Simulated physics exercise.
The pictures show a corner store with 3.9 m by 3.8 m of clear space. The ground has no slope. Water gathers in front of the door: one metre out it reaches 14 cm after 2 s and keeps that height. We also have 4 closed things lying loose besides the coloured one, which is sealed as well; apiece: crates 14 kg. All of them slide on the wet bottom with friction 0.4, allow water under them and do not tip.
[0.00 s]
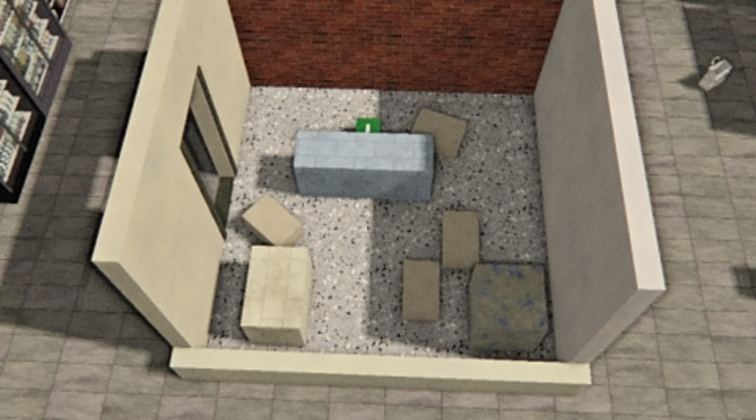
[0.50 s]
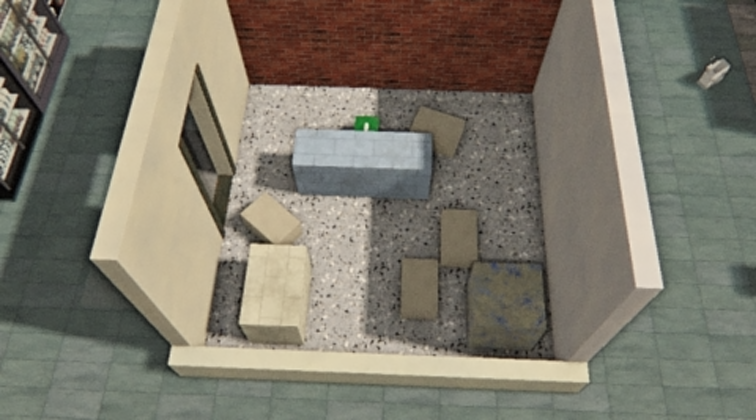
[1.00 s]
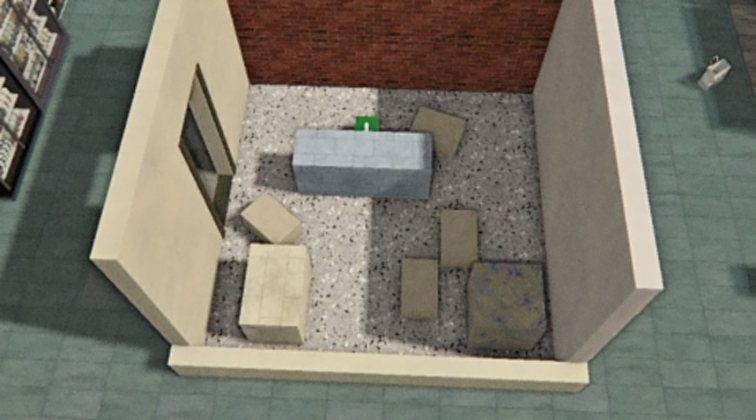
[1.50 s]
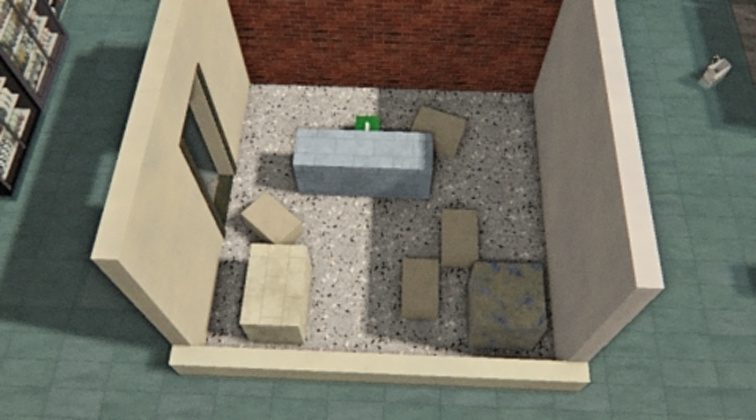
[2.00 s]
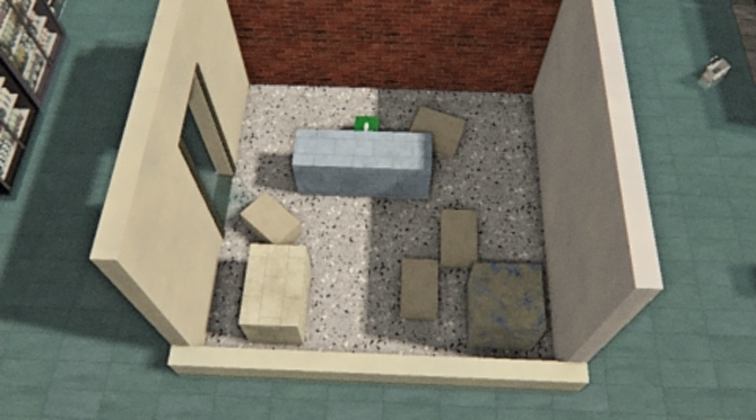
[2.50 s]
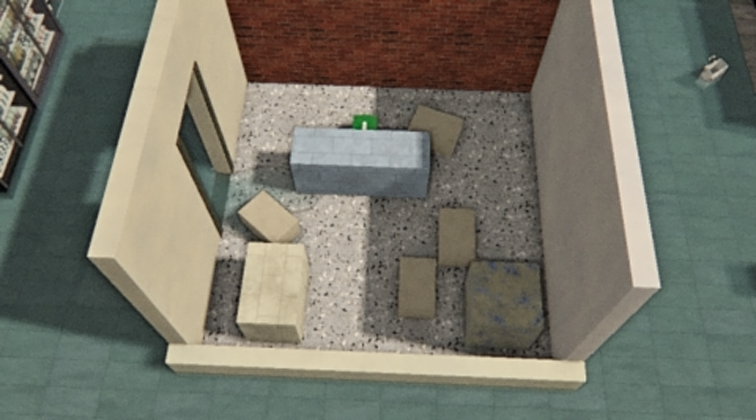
A roofless room with cream side walls, a red brick back wall and a speckled floor is seen from high above its low front edge. A pale blue block hides part of a small green object, with four tan boxes around it, a cream block front left and a mottled one front right. Outside, grey paving turns teal under water, which then creeps through the left opening, while the objects stay still.
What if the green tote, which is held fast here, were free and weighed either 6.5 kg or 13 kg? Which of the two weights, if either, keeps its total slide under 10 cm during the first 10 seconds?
Both masses succeed.
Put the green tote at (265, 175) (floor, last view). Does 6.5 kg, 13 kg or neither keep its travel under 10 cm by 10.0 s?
Short answer: No load.
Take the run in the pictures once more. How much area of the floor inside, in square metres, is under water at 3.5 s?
Somewhere about 3.5 m2, give or take.
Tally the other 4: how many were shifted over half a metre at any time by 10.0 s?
That adds up to 1.
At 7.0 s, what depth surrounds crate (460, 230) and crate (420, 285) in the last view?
First about 3 cm, second about 2 cm.
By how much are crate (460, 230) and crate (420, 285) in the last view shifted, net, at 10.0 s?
Shifts: 0 cm / 10 cm.
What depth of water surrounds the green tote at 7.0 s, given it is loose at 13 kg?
About 1 cm.
After 3.5 s the green tote would be 0 cm from its start with 6.5 kg and 0 cm from its start with 13 kg; 0 cm of water round it then.
After 4.5 s the green tote would be 0 cm from its start with 6.5 kg and 0 cm from its start with 13 kg; 0 cm of water round it then.
After 7.0 s the green tote would be 0 cm from its start with 6.5 kg and 0 cm from its start with 13 kg; 1 cm of water round it then.
After 10.0 s the green tote would be 0 cm from its start with 6.5 kg and 0 cm from its start with 13 kg; 2 cm of water round it then.
